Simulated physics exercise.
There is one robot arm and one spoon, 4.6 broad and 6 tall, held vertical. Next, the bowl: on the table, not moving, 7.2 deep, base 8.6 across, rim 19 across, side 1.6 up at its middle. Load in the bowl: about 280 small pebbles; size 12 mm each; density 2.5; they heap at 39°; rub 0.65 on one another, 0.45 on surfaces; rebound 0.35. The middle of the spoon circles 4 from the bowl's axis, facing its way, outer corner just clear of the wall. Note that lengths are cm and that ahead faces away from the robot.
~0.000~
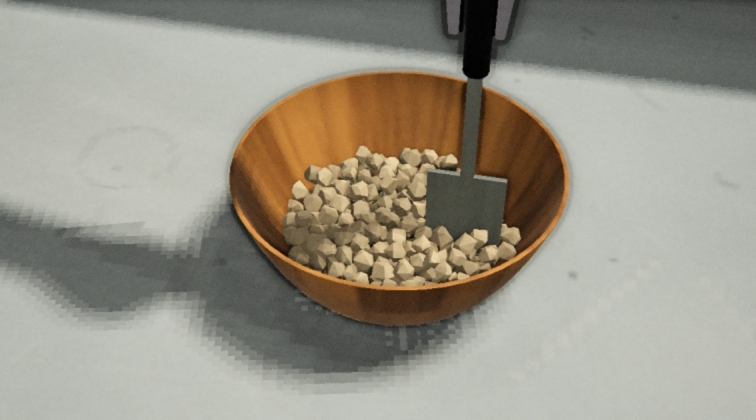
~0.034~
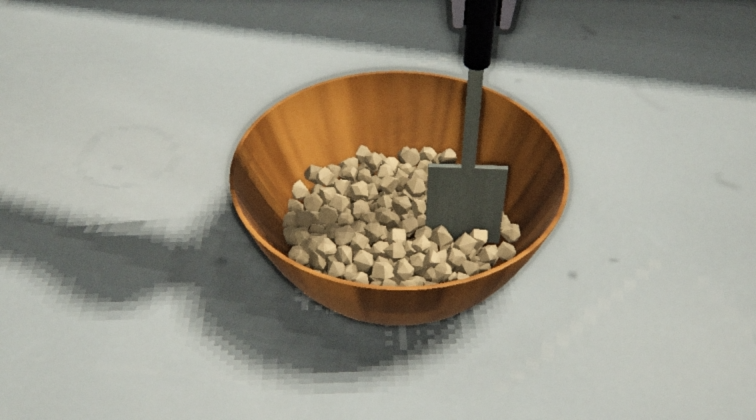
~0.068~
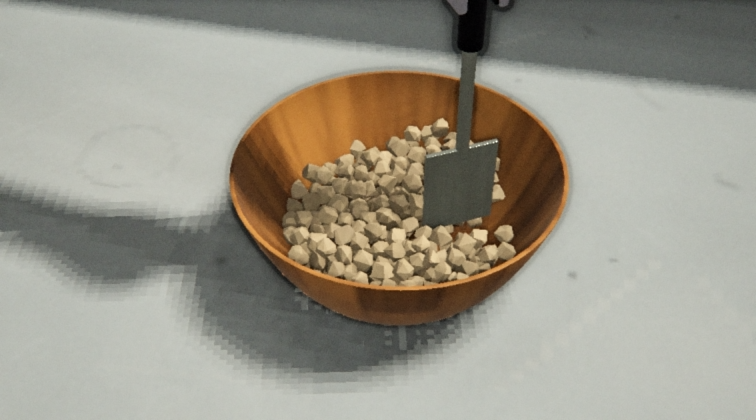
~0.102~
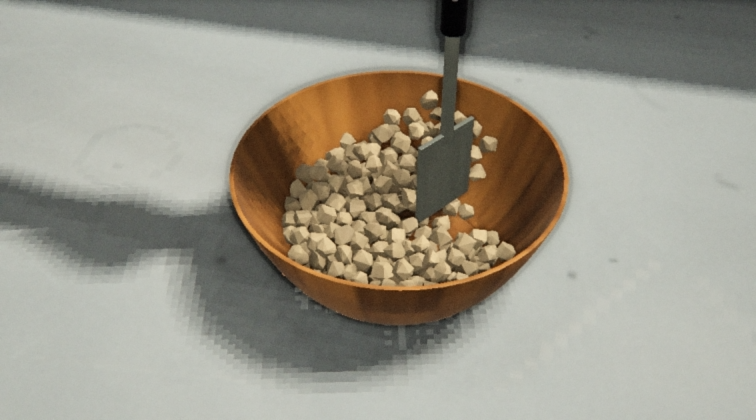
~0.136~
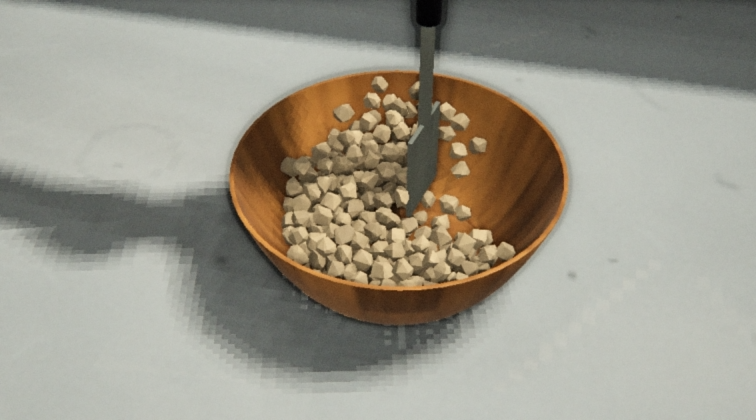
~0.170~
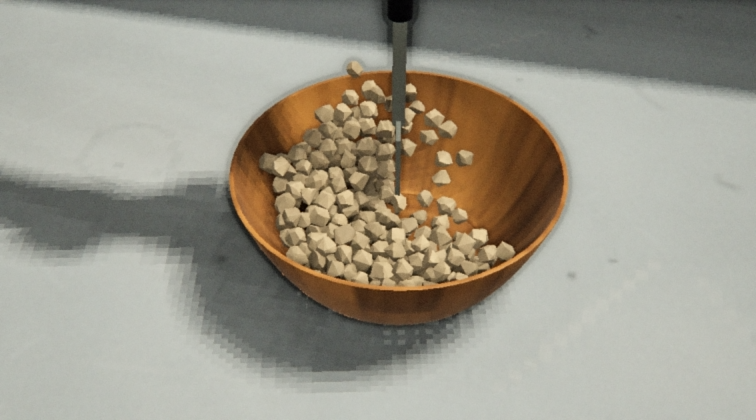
In a wooden bowl, a flat metal spatula sweeps leftward while turning edge-on, pushing pale pebbles up the side.
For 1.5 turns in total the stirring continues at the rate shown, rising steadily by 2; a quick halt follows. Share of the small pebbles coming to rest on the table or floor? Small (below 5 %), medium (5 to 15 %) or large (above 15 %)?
It is medium.
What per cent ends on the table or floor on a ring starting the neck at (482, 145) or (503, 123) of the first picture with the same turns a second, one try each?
Roughly 15 and 0 per cent.
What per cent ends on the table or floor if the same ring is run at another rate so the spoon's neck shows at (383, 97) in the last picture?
It works out to roughly 10 percent.
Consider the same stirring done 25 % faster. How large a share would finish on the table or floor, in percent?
I'd say close to 10 %.
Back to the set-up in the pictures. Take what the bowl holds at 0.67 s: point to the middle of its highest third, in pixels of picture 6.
Near (414, 148).
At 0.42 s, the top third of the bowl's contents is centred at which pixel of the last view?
Roughly pixel (409, 271).
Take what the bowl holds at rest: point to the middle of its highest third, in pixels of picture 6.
Centre of top third: Approx. (345, 194).
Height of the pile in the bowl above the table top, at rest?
Height: Roughly 7.0 cm.
After 0.42 s, 272° round, highest piece 10 above the table; 259 in the bowl, 7 on the table or floor, 9 in flight or on the tool.
After 0.67 s, 82° round, highest piece 8 above the table; 249 in the bowl, 25 on the table or floor, 1 in flight or on the tool.
After 0.99 s, 180° round, highest piece 8 above the table; 249 in the bowl, 26 on the table or floor.
After 1.69 s, 180° round, highest piece 8 above the table; 249 in the bowl, 26 on the table or floor.
In the end, 249 in the bowl, 26 on the table or floor. That is 9 % on the table or floor.
